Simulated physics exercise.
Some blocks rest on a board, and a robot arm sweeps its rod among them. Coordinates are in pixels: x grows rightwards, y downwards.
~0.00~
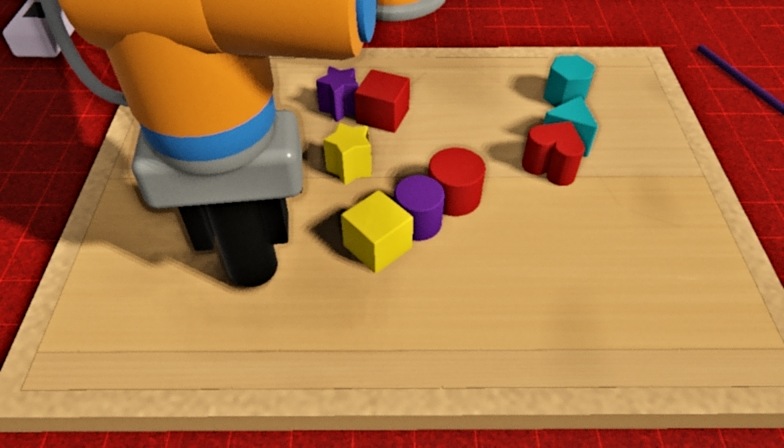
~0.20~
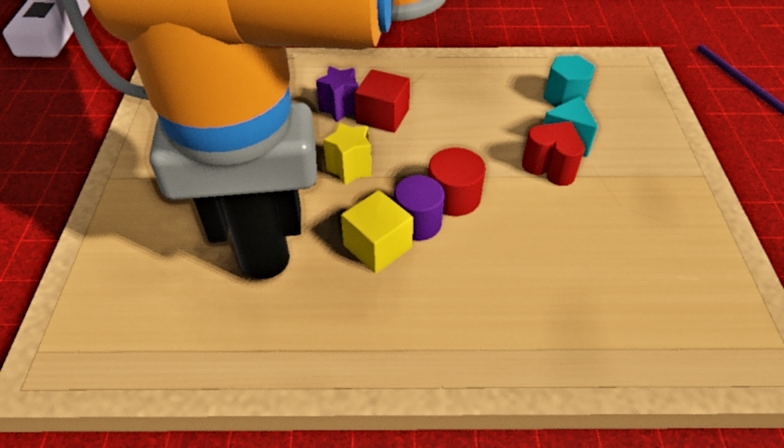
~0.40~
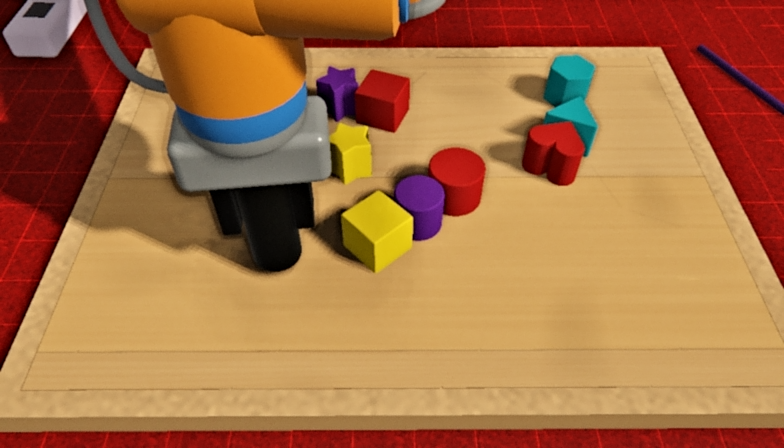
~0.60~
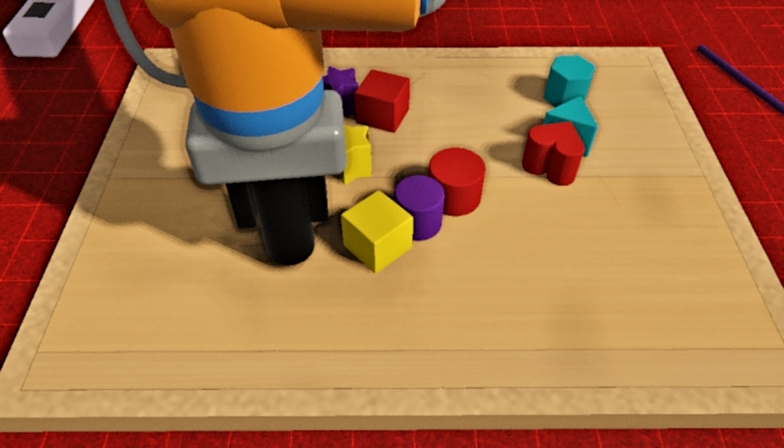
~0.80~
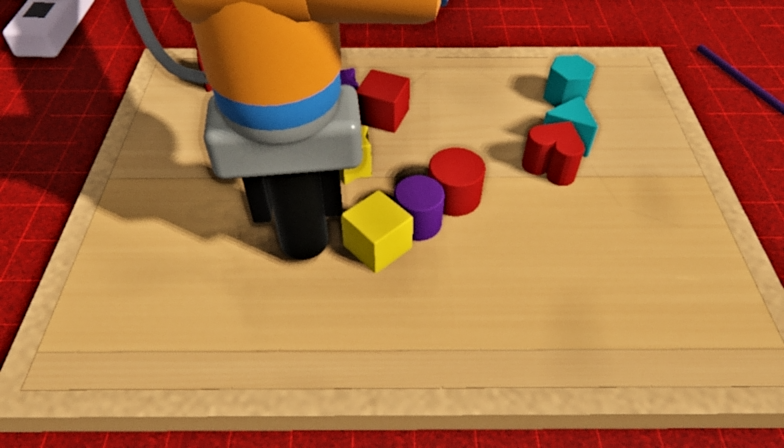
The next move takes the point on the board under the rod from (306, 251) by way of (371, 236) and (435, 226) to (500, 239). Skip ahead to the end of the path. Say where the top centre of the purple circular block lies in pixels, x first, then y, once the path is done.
It will likely be found at (553, 198).
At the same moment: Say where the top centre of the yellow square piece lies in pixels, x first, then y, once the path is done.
I'd guess (453, 240).
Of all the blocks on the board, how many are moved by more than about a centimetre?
My forecast: 3 or more.
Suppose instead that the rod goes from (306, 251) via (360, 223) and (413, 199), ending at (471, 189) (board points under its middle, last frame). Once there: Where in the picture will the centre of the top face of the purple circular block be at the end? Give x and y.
Pixel (456, 196).
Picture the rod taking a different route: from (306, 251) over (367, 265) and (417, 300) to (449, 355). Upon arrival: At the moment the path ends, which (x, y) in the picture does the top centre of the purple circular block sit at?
The answer is (457, 189).
On the path given first. One third of the way, rod at (372, 227); yellow square piece at (418, 225), turned 55° clockwise; purple circular block at (461, 195); red circular block at (468, 157).
Two thirds of the way, rod at (436, 218); yellow square piece at (446, 236), turned 110° clockwise; purple circular block at (488, 196); red circular block at (468, 157).
At the end, rod at (502, 230); yellow star still; yellow square piece at (453, 240), turned 135° clockwise; purple circular block at (553, 198); red circular block at (468, 157).
